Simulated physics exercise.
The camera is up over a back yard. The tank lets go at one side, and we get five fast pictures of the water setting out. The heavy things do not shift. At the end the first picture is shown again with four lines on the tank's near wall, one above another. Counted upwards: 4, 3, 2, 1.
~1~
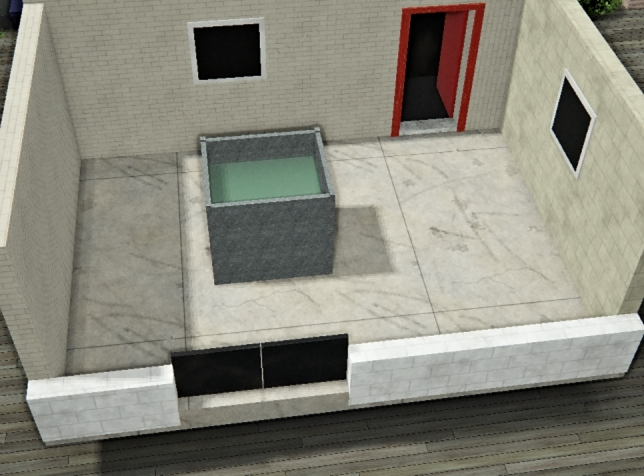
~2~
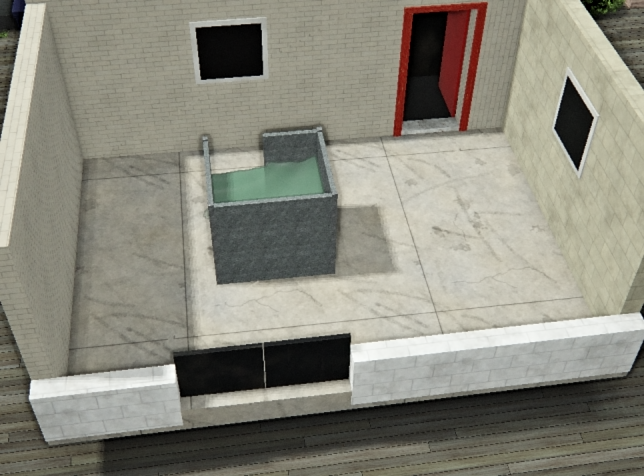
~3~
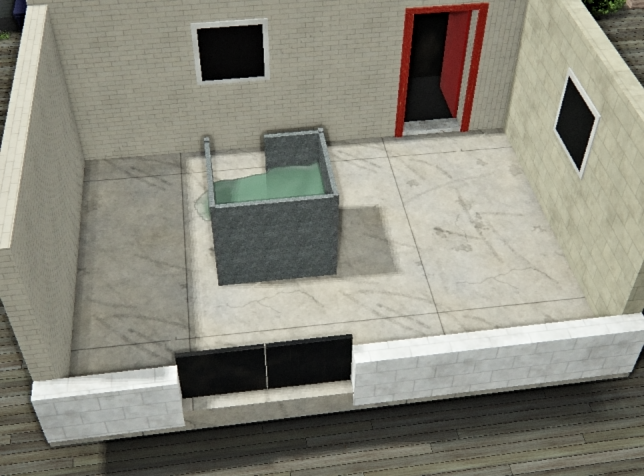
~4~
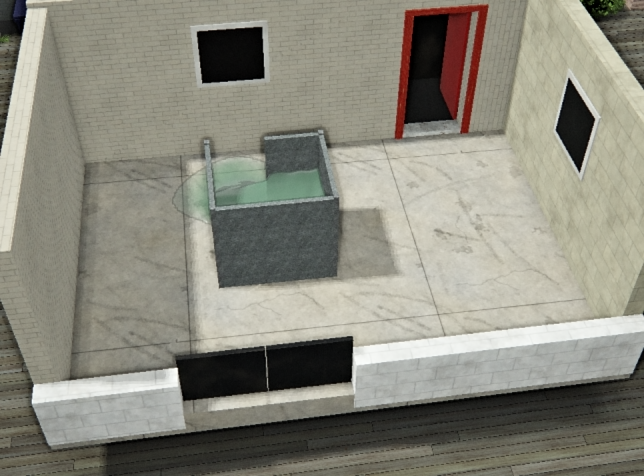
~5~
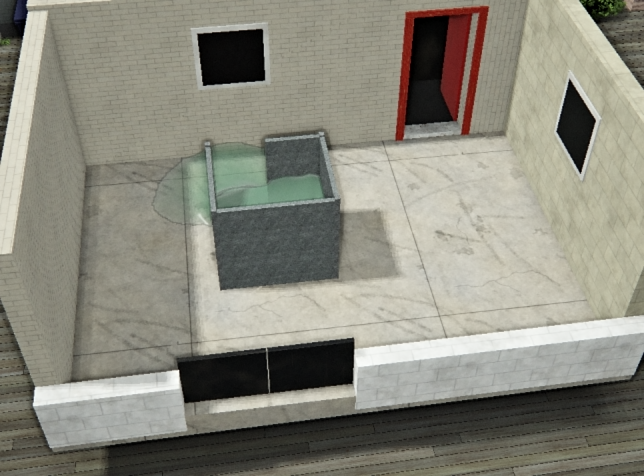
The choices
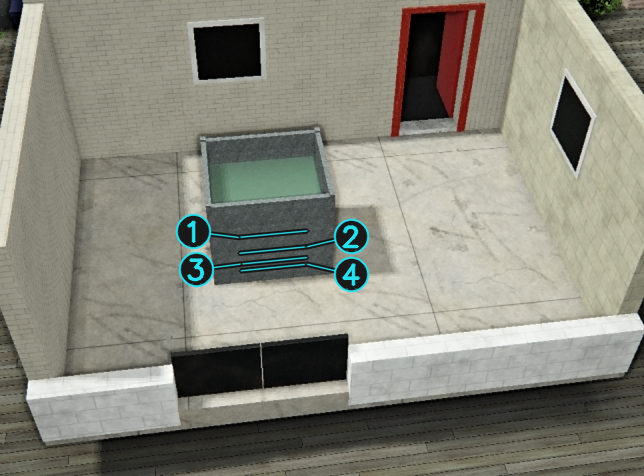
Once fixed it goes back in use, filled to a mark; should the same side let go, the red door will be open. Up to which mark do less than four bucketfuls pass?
Go for 1.
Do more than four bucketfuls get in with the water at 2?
No, not at all.
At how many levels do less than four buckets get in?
All of them.
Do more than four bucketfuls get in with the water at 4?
No, not at all.
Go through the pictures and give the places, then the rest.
Water in the tank at rest, its middle at (266, 187); foot of the red doorway at (428, 133); shut gate at (261, 352).
Water covers 1 % of the ground, its front hidden from here.
Water covers 3 % of the ground, its front hidden from here.
Water covers 7 % of the ground, its front hidden from here.
Water covers 11 % of the ground and shows as far out as (160, 204).
On the marked copy, 1 at (272, 234); 2 at (273, 250); 3 at (273, 260); 4 at (274, 267); from the bottom up 4, 3, 2, 1.
With 1, a splash gets over, under a bucket.
With 2, nothing gets over.
With 3, nothing gets over.
With 4, nothing gets over.
